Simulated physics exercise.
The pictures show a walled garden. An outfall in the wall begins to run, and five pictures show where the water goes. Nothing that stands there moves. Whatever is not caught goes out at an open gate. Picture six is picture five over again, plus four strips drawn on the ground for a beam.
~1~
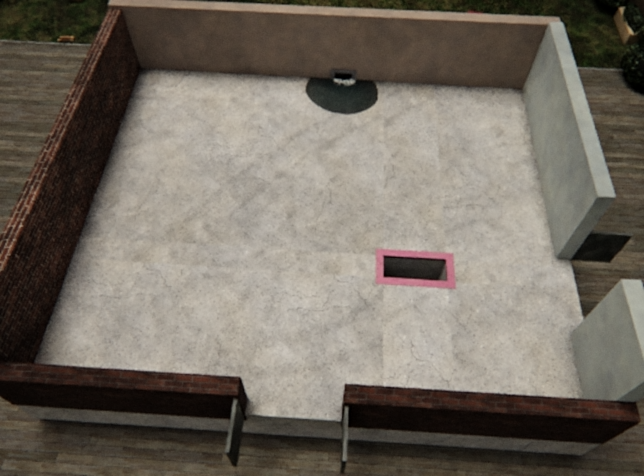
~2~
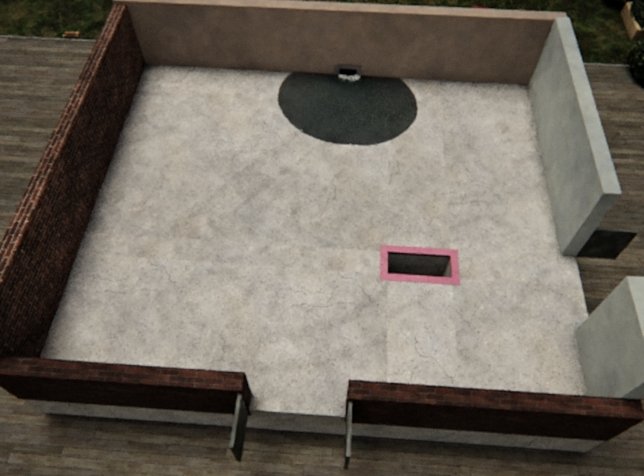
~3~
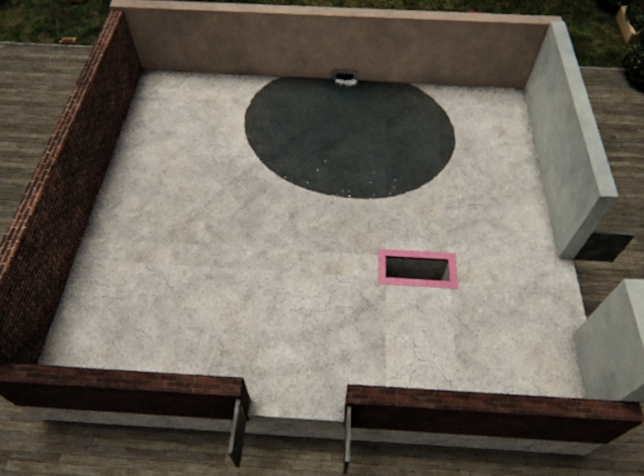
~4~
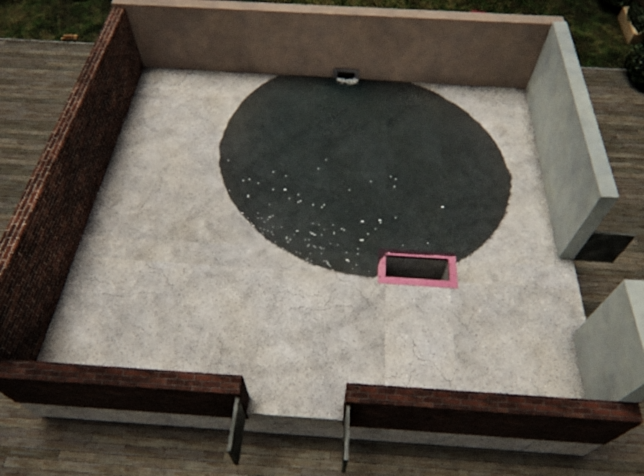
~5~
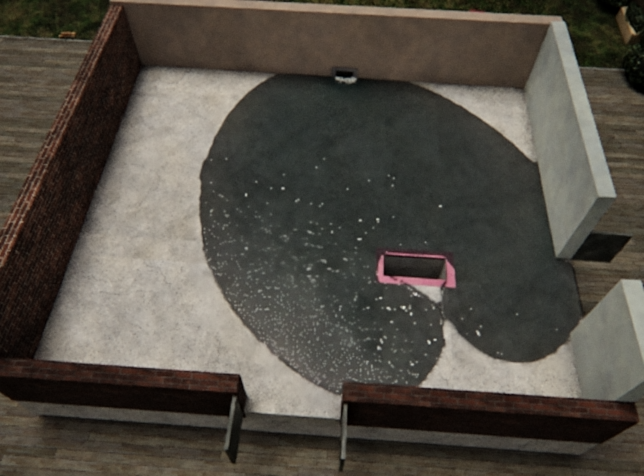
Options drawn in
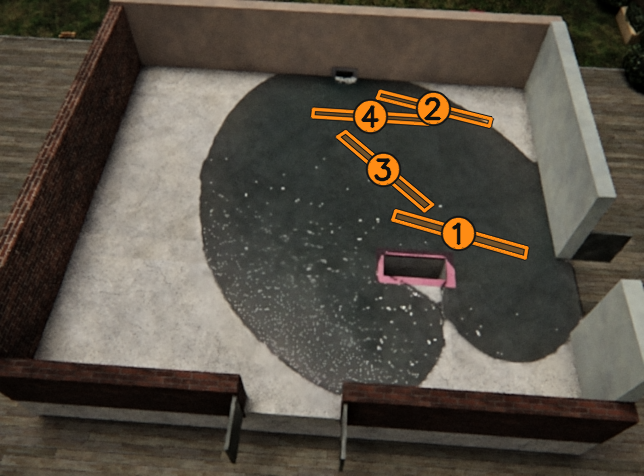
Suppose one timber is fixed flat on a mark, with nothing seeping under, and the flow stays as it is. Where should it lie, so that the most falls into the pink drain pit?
2 is best.
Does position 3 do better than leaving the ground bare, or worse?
It is worse.
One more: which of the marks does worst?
4.
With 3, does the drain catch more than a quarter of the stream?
No, it does not.
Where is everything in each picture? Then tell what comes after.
Outfall at (343, 75); pink drain pit at (415, 268); open gate at (563, 294); open gate at (295, 401); water covers 2 % of the ground and shows as far out as (366, 106); pink drain pit still dry.
Water covers 8 % of the ground and shows as far out as (346, 142); pink drain pit still dry.
Water covers 18 % of the ground and shows as far out as (410, 186); pink drain pit still dry.
Water covers 33 % of the ground and shows as far out as (375, 270); pink drain pit taking water.
Water covers 53 % of the ground and shows as far out as (566, 332); pink drain pit taking water.
On the marked copy, 1 from (394, 215) to (526, 252); 2 from (378, 94) to (490, 122); 3 from (341, 134) to (428, 207); 4 from (313, 113) to (428, 120).
With 1, about 22 % of the stream runs into the pink drain pit, about 74 % out by the gates.
With 2, about 28 % of the stream runs into the pink drain pit, about 70 % out by the gates.
With 3, about 18 % of the stream runs into the pink drain pit, about 81 % out by the gates.
With 4, about 13 % of the stream runs into the pink drain pit, about 85 % out by the gates.
